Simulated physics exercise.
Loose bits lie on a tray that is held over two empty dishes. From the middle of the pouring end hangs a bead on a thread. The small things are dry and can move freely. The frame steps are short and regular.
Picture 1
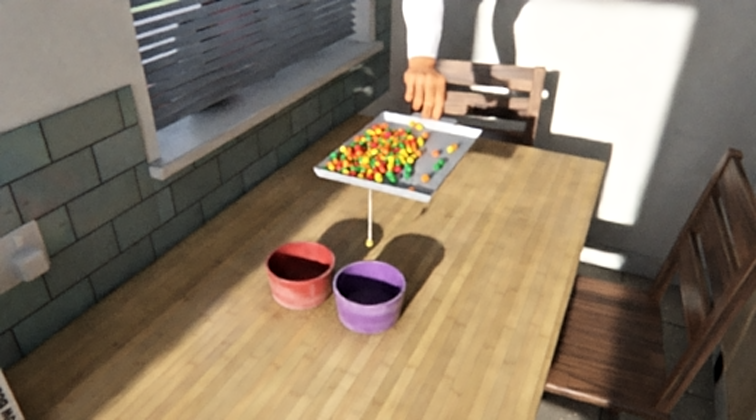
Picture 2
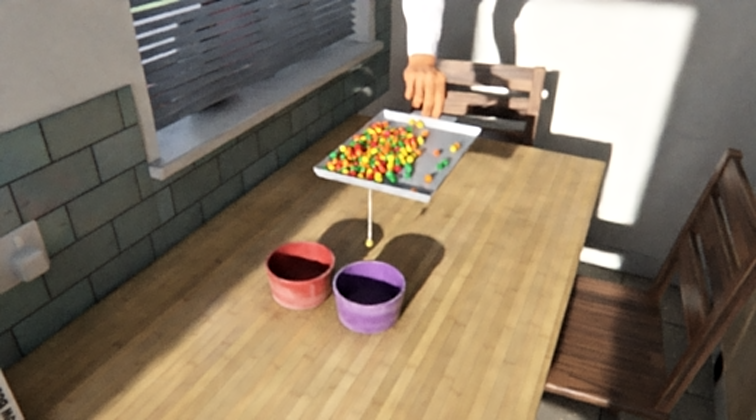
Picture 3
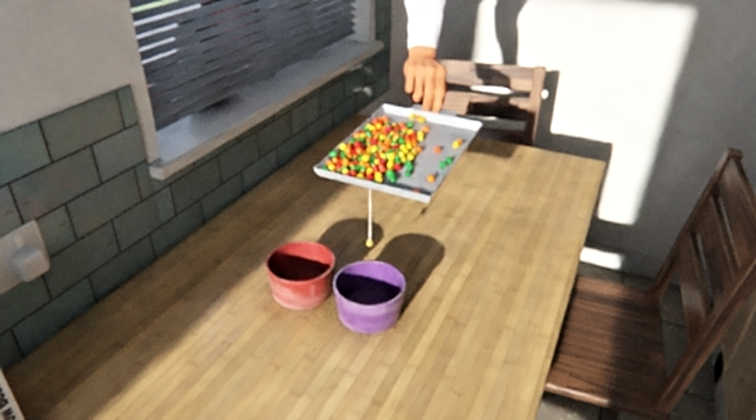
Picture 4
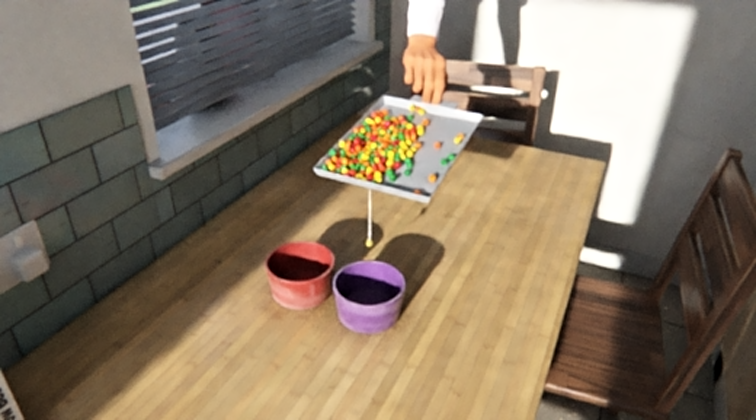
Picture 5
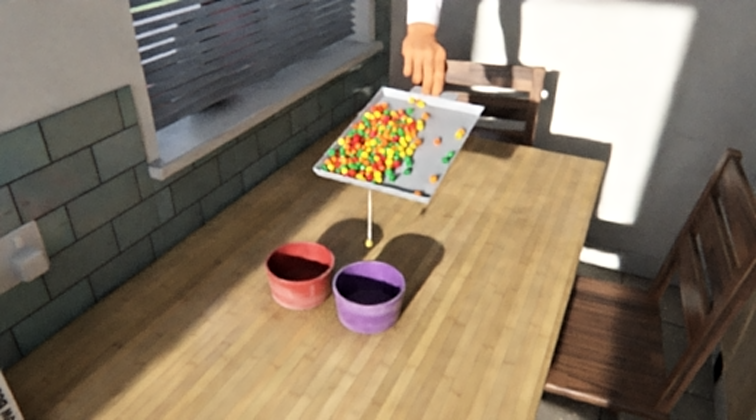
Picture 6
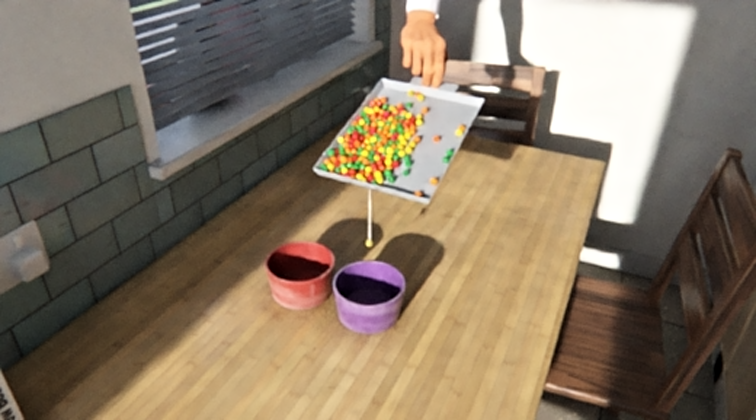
A hand in a white sleeve holds the far end of a grey tray above a wooden table, seen from above in a sunlit room with a blind-covered window, green tiles and brown chairs. Red, yellow, green and orange pieces cover the tray, with a bead hanging below and red and purple bowls nearby. The hand gradually raises the far end, steepening the tray, while some pieces shift slightly and the camera stays still.
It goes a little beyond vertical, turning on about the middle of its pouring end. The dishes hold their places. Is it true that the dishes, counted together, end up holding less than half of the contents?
No, more than half.
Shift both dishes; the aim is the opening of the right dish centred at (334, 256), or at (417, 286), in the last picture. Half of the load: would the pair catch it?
With the first shift the pair saves less than a half; with the second, beyond half.
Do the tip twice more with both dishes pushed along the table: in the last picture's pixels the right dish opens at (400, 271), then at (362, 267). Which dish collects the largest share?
Result, try one: The dish further right; try two: The dish further right.
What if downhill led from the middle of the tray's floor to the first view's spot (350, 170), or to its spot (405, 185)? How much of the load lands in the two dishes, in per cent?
First case: 30 %; second case: 30 %.
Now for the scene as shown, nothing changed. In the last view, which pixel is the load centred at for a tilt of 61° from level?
The load is centred about (376, 197).
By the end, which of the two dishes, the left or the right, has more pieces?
Winner, as observed: The right-positioned one.
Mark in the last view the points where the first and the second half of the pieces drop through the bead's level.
The early half goes through (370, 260), the late half through (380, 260).
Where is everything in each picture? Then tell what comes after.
The first picture shows corners of the pouring end at (319, 168) and (428, 194), level; middle of the load at (375, 153), round plastic beads; left dish at (283, 292); right dish at (354, 315); bead on its thread at (370, 243).
The second picture shows corners of the pouring end at (319, 168) and (428, 194), level; middle of the load at (375, 152).
The third picture shows corners of the pouring end at (318, 167) and (428, 194), tipped barely, lowest at the right corner; middle of the load at (375, 150), a stray few on the move.
The fourth picture shows corners of the pouring end at (318, 167) and (427, 195), tipped a little, lowest at the right corner; middle of the load at (374, 146), a stray few on the move.
The fifth picture shows corners of the pouring end at (318, 167) and (427, 196), tipped a little, lowest at the right corner; middle of the load at (374, 143), a stray few on the move.
The sixth picture shows corners of the pouring end at (317, 167) and (427, 197), tipped clearly, lowest at the right corner; middle of the load at (373, 140), about a quarter on the move; left dish at (283, 292); right dish at (353, 315).
Soon after the last picture, tray tipped steeply; about half on the tray; a small part in the right dish; a small part in the left dish; a stray few outside both; about a third in the air.
A little later, tray tipped past a quarter turn; about half in the right dish; about a quarter in the left dish; about a third outside both; a stray few in the air.
Later still, tray tipped past a quarter turn; about half in the right dish; about a quarter in the left dish; about a third outside both.
By the end, tray tipped past a quarter turn; about half in the right dish; about a quarter in the left dish; about a third outside both.
